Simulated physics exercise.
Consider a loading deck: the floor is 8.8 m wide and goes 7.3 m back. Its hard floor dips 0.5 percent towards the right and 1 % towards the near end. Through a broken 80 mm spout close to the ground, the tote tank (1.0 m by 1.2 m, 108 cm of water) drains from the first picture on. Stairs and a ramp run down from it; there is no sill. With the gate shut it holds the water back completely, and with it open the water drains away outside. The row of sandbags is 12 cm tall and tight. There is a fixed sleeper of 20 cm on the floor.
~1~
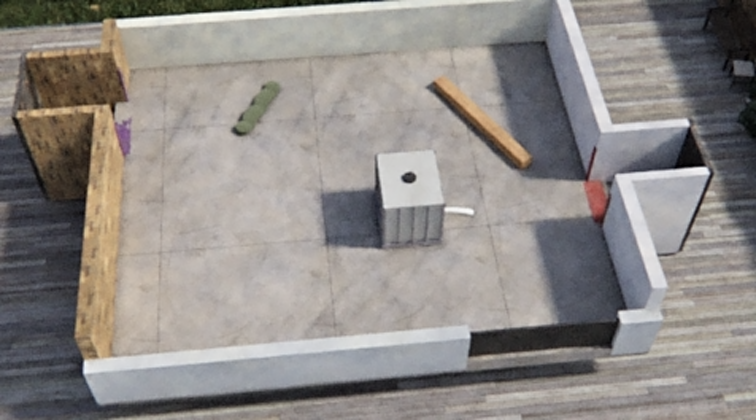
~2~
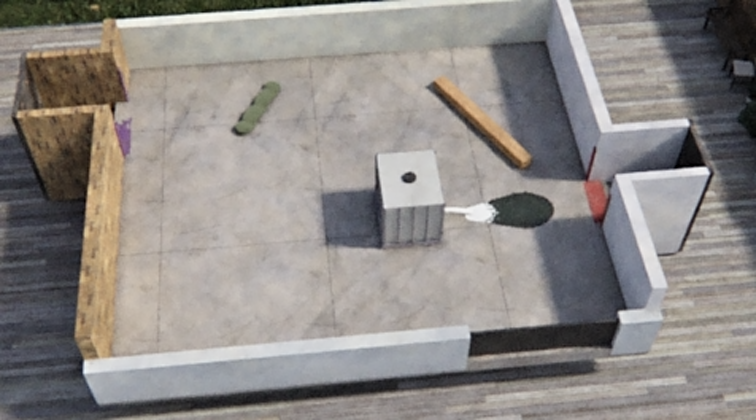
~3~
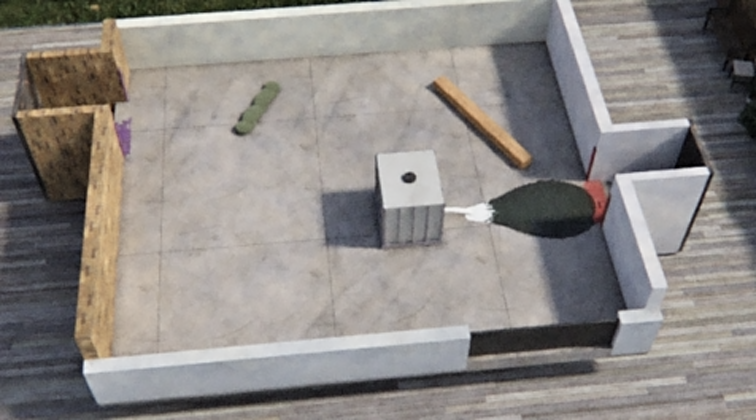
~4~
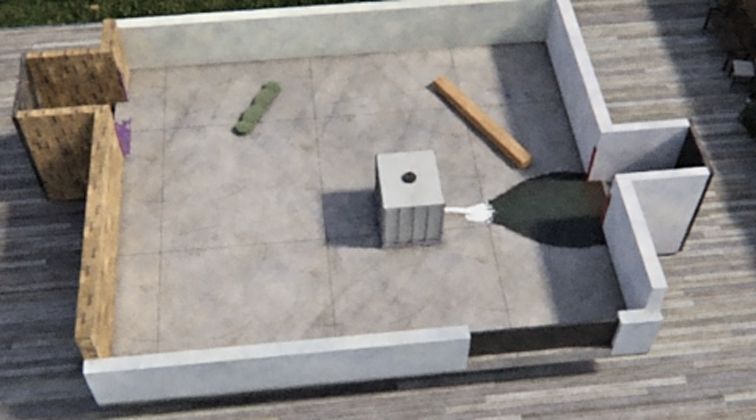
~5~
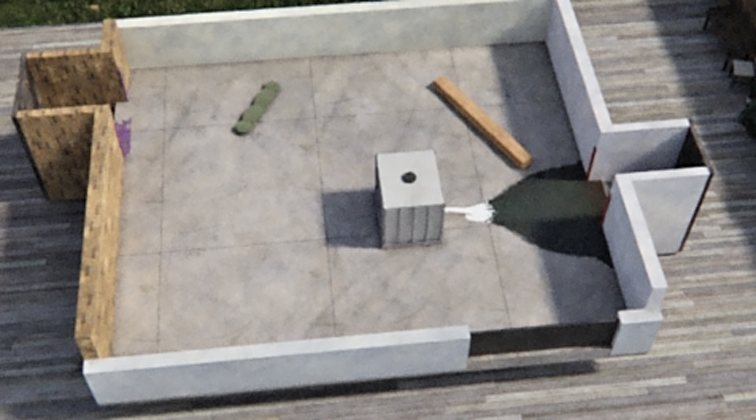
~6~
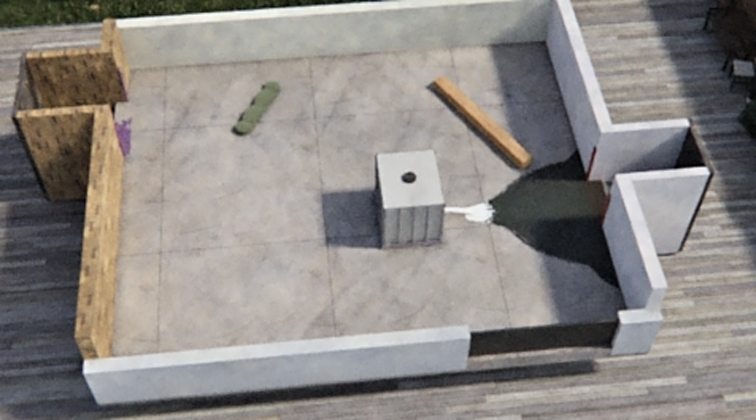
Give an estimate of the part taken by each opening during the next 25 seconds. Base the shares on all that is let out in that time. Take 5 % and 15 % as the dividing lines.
Shares: Gateway: Not even 5 %; flight of stairs down (marked purple): Less than 5 %; down ramp (marked red): More than 15 %.
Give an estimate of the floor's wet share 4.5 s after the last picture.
Near 10 per cent of the floor.
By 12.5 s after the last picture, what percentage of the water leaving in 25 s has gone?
It comes to around 60 percent.
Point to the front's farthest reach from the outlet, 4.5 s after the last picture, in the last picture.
In the last view, it's close to (634, 334).
Then, 1.5 s after the last picture water covers 5 % of the floor and is deepest (3 cm) near (601, 224); gone so far, the gateway 0 %, the flight of stairs down (marked purple) 0 %, the down ramp (marked red) 8 %.
Then, 4.5 s after the last picture water covers 10 % of the floor and is deepest (3 cm) near (601, 224); gone so far, the gateway 0 %, the flight of stairs down (marked purple) 0 %, the down ramp (marked red) 17 %.
Then, 8.5 s after the last picture water covers 10 % of the floor and is deepest (3 cm) near (601, 224); gone so far, the gateway 0 %, the flight of stairs down (marked purple) 0 %, the down ramp (marked red) 27 %.
Then, 12.5 s after the last picture water covers 15 % of the floor and is deepest (3 cm) near (471, 211); gone so far, the gateway 0 %, the flight of stairs down (marked purple) 0 %, the down ramp (marked red) 38 %.
Then, 21.5 s after the last picture water covers 20 % of the floor and is deepest (4 cm) near (634, 334); gone so far, the gateway 0 %, the flight of stairs down (marked purple) 0 %, the down ramp (marked red) 61 %.
